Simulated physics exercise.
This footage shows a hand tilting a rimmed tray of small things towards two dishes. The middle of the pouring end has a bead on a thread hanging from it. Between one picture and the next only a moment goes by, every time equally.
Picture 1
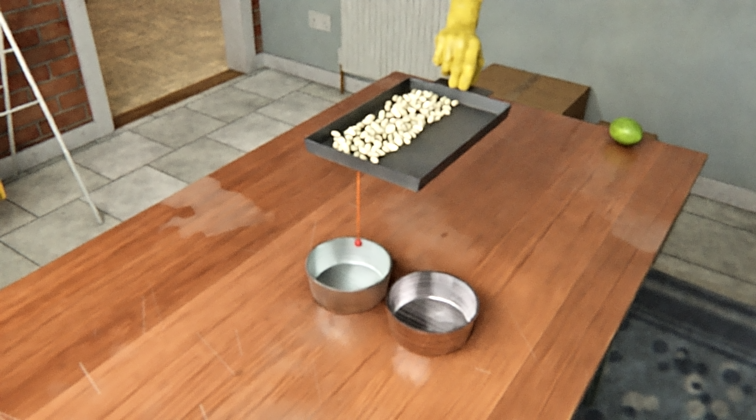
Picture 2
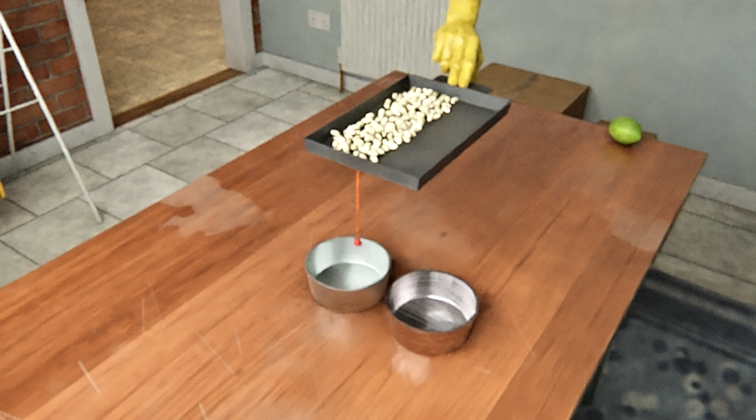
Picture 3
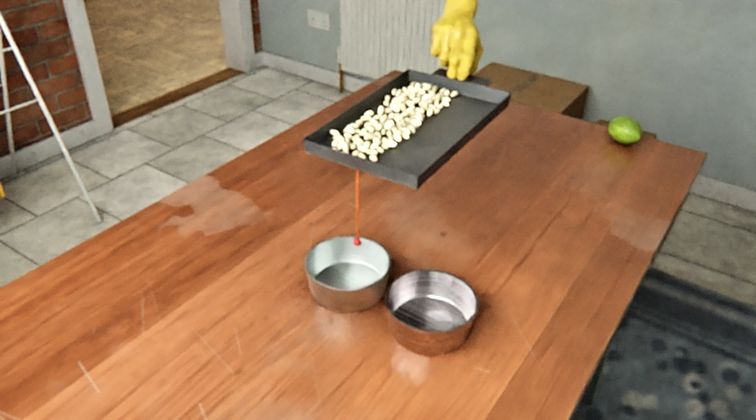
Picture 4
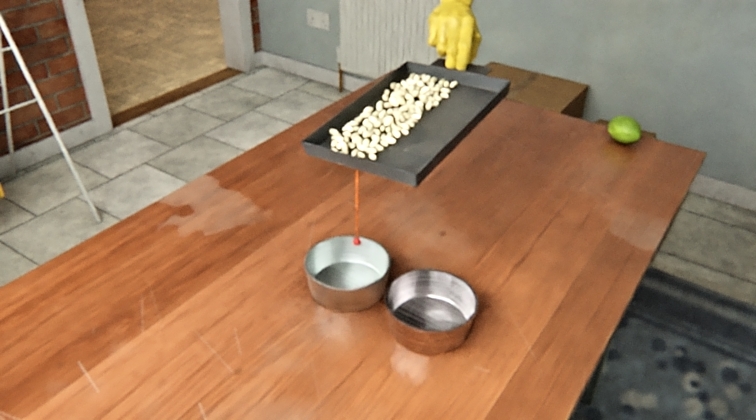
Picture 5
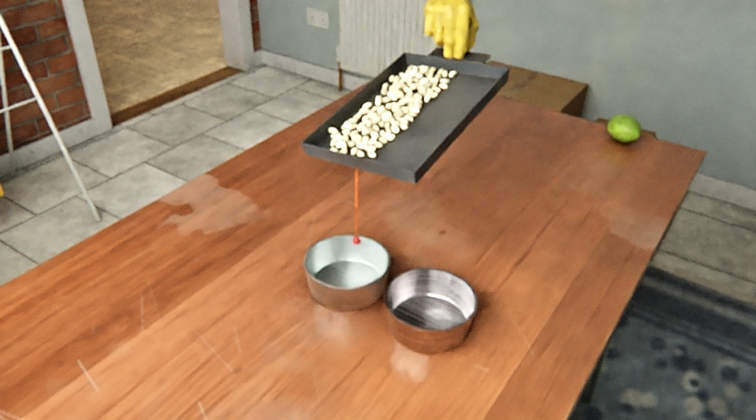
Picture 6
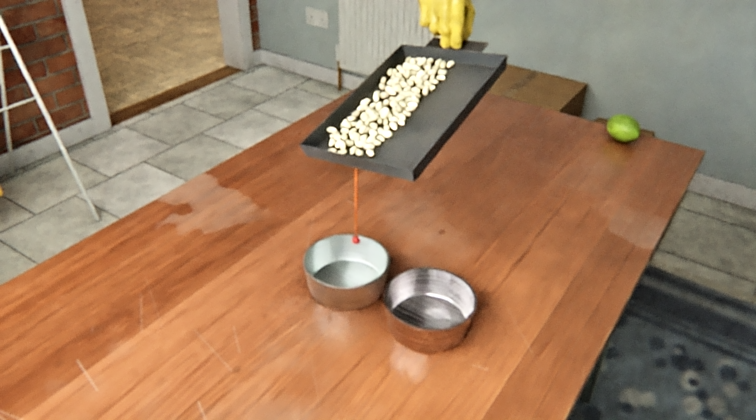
A yellow-gloved hand held a dark tray of pale beans above two metal bowls on a wooden table, then slowly raised its far end, tilting it slightly towards the bowls with the left corner lowest.
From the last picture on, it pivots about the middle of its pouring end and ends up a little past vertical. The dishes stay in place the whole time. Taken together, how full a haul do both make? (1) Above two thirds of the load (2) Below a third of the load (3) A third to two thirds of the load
(2) Below a third of the load.
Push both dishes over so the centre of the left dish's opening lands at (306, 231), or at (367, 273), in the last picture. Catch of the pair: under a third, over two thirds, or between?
Earlier place: More than two thirds. Later place: Below one third.
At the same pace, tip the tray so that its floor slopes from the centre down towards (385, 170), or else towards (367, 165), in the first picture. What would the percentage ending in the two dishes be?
About 60 and 50 percent.
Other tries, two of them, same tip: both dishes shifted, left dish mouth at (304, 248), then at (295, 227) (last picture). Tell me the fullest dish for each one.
Well, the first time it's the one placed on the left, and the second time it's the one placed on the left.
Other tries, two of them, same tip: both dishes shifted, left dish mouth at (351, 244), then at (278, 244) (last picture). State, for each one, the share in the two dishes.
Around 30 % followed by around 70 %.
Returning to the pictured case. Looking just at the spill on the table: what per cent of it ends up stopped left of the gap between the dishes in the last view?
Near 100 in a hundred.
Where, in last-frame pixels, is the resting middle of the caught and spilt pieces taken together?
About pixel (289, 266).
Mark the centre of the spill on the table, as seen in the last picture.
Close to (281, 266).
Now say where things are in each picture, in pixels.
The first frame shows corners of the pouring end near (307, 138) and (418, 177), level; middle of the load near (398, 121), white beans; left dish near (324, 295); right dish near (408, 337); bead on its thread near (358, 243).
The second frame shows corners of the pouring end near (307, 138) and (418, 176), level; middle of the load near (398, 119).
The third frame shows corners of the pouring end near (306, 139) and (417, 175), tipped barely, lowest at the left corner; middle of the load near (397, 116).
The fourth frame shows corners of the pouring end near (304, 141) and (415, 173), tipped a little, lowest at the left corner; middle of the load near (396, 111).
The fifth frame shows corners of the pouring end near (303, 142) and (413, 170), tipped a little, lowest at the left corner; middle of the load near (395, 105).
The sixth frame shows corners of the pouring end near (302, 144) and (411, 168), tipped clearly, lowest at the left corner; middle of the load near (393, 100); left dish near (321, 292); right dish near (406, 334).
Shortly afterwards, tray tipped steeply; the whole lot on the tray.
Next, tray tipped past a quarter turn; near two thirds on the tray; only a few in the left dish; a little outside both; near a quarter in the air.
Some moments later, tray tipped past a quarter turn; near a quarter in the left dish; the bulk outside both.
In the end, tray tipped past a quarter turn; none at all in the right dish; near a quarter in the left dish; the bulk outside both.
